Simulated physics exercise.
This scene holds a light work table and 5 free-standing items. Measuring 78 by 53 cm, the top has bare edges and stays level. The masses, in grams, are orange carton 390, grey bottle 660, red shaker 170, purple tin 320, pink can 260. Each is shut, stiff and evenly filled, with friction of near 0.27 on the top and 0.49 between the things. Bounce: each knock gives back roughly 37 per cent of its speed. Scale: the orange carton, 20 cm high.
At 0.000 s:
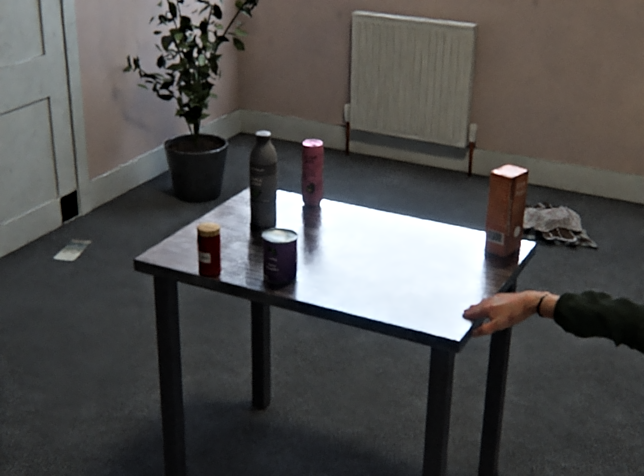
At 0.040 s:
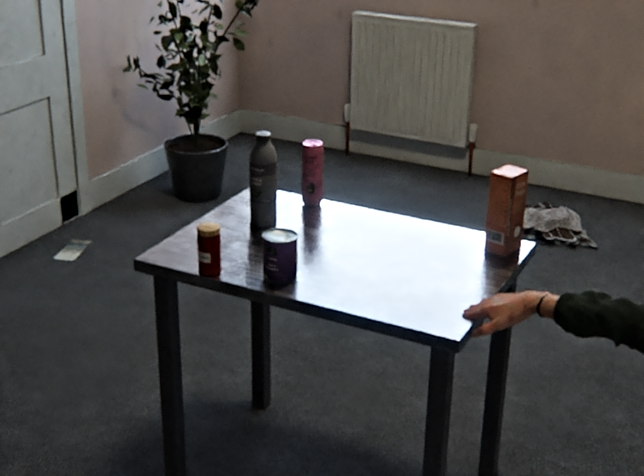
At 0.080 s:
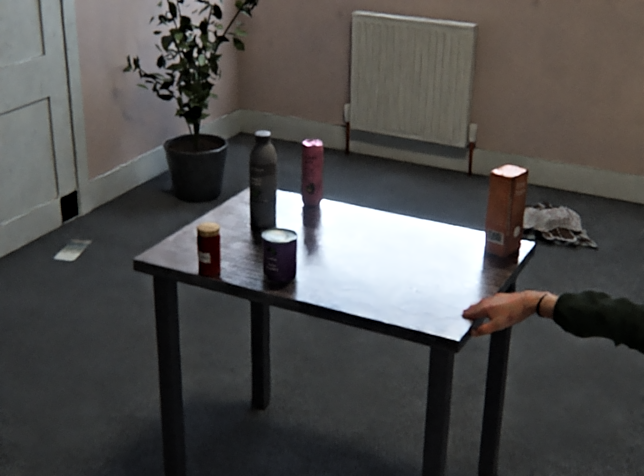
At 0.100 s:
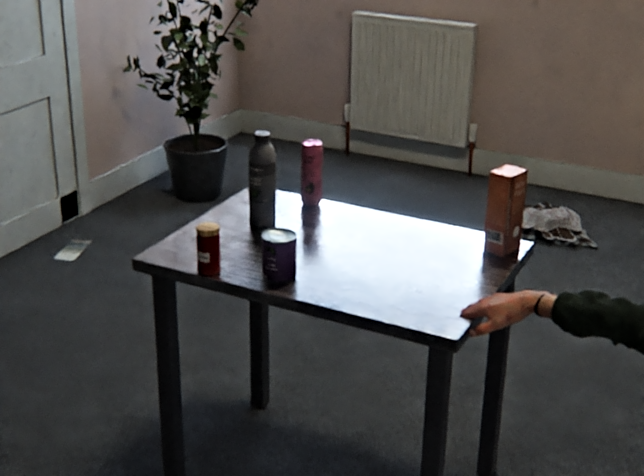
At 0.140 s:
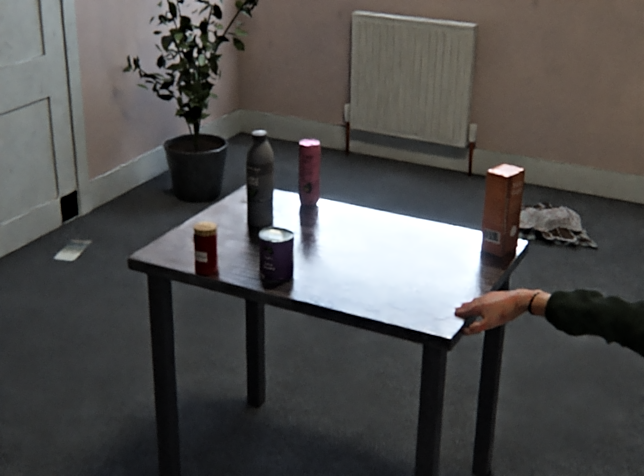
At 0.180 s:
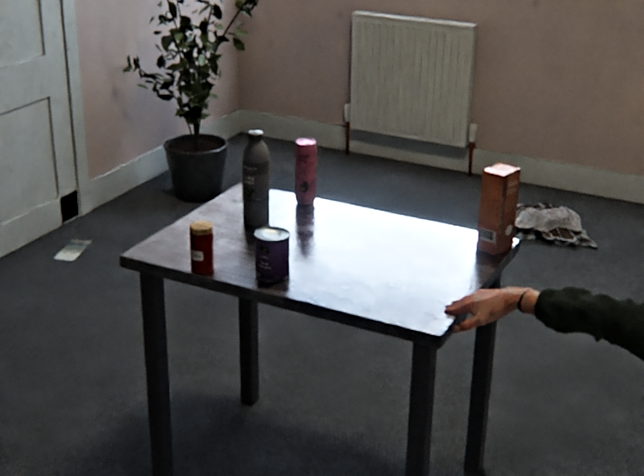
In a bare room with a radiator, a hand gripping a dark table's corner, then shifting it slightly left with five containers standing on top.
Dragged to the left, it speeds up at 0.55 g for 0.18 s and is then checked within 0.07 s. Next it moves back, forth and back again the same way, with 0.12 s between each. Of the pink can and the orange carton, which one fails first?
The latter of the two.
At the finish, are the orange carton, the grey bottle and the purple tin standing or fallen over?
Outcome noted - the orange carton ends up fallen, the grey bottle ends up fallen, the purple tin survives without falling.
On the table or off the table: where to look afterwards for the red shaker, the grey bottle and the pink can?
Red shaker: Stays in bounds; grey bottle: Goes out of bounds; pink can: Stays in bounds.
After 0.48 s, table along by 12 cm; orange carton leaning 24° near (459, 199).
After 0.88 s, table along by 2 cm; orange carton on its side near (469, 223); pink can slid 3 cm near (298, 171); grey bottle slid 3 cm.
After 1.28 s, table along by 9 cm; orange carton on its side near (450, 219); pink can slid 3 cm near (269, 166); grey bottle leaning 42°.
After 1.68 s, grey bottle now off the table; orange carton on its side near (487, 226); pink can slid 4 cm near (297, 171).
By the end (2.1 s), off the table, grey bottle; tipped over on the table, orange carton; not toppled but over 5 cm from the start, red shaker and purple tin; pink can in place, give or take 5 cm. Seen from the same camera at the end, pink can near (297, 171), orange carton near (487, 226). Pink can was never lost; orange carton went at 0.52 s.
